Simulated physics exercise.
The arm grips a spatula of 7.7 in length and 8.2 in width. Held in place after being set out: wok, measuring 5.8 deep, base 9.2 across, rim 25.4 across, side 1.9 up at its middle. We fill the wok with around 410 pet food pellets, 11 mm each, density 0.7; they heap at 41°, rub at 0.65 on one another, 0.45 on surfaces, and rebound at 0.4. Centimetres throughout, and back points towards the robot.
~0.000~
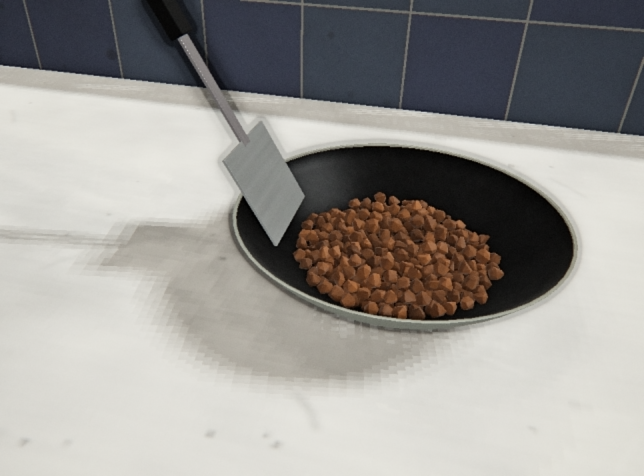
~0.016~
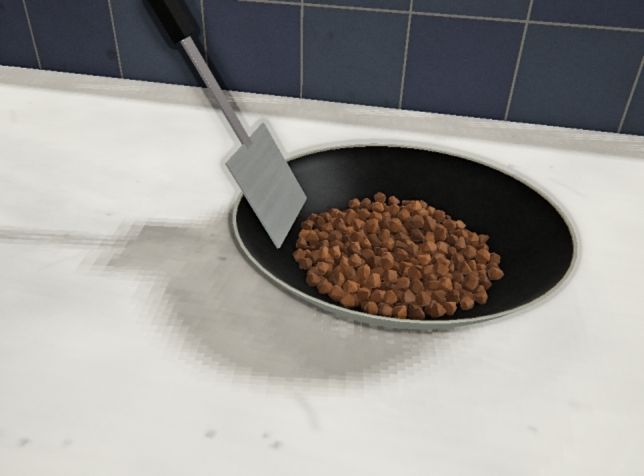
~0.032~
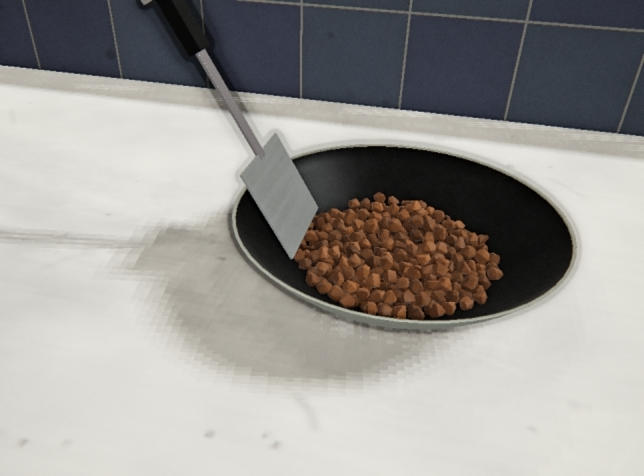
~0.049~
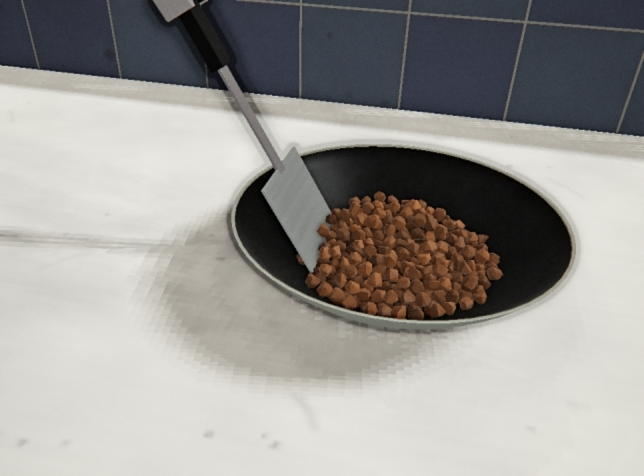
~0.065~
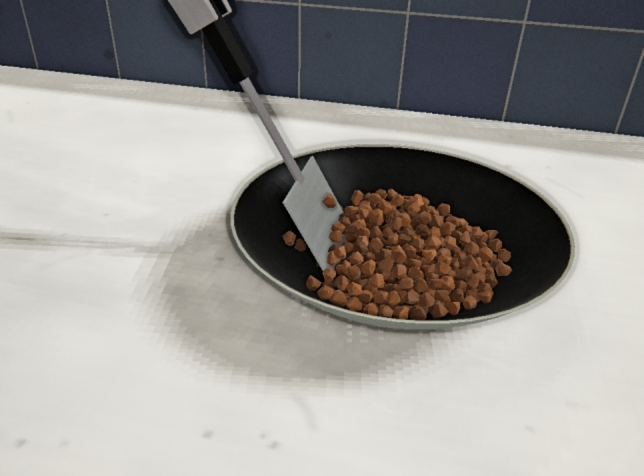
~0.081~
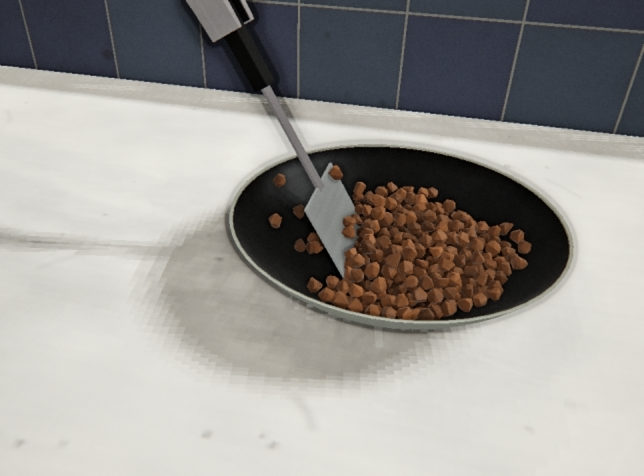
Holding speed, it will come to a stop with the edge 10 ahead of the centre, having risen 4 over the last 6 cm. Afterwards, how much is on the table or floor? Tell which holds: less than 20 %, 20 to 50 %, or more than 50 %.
What holds is more than 50 %.
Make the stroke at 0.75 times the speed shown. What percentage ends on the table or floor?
Near 50 in a hundred.
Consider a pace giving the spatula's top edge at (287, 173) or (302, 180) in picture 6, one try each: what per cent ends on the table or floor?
Near 45 per cent in the first try and near 45 per cent in the second.
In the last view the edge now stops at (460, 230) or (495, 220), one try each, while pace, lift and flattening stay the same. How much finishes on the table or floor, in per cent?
Respectively some 15 and 40 percent end on the table or floor.
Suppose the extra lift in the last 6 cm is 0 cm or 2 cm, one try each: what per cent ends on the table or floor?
Result, in order: Approx. 60 % and 60 %.
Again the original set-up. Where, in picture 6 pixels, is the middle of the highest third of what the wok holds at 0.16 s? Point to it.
The middle sits at approx. (516, 223).
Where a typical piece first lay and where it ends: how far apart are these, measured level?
About 21 centimetres.
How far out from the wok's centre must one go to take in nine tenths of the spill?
It comes to about 55 cm.
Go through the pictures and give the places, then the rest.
The first picture shows spatula top edge at (243, 139), sloping 60°; upper third of the load around (398, 244), from x 300 to 495, top at y 200; 408 in the wok.
The second picture shows spatula top edge at (246, 141), sloping 60°; upper third of the load around (398, 244), from x 300 to 495, top at y 200.
The third picture shows spatula top edge at (259, 152), sloping 60°; upper third of the load around (400, 245), from x 300 to 495, top at y 200.
The fourth picture shows spatula top edge at (279, 167), sloping 60°; upper third of the load around (392, 244), from x 300 to 495, top at y 195.
The fifth picture shows spatula top edge at (299, 177), sloping 60°; upper third of the load around (400, 239), from x 290 to 505, top at y 195.
The sixth picture shows spatula top edge at (319, 185), sloping 60°; upper third of the load around (413, 235), from x 275 to 525, top at y 175; 408 in the wok.
By 0.12 s, sloping 60°, highest piece 14 above the table; 407 in the wok, 1 on the blade or in flight.
By 0.16 s, sloping 60°, highest piece 17 above the table; 395 in the wok, 13 on the blade or in flight.
By 0.38 s, sloping 60°, highest piece 19 above the table; 175 in the wok, 101 on the table or floor, 132 on the blade or in flight.
By 1.43 s, sloping 60°, highest piece 7 above the table; 233 on the table or floor, 175 in the wok.
Final count, 233 on the table or floor, 175 in the wok. That is 57 % on the table or floor.
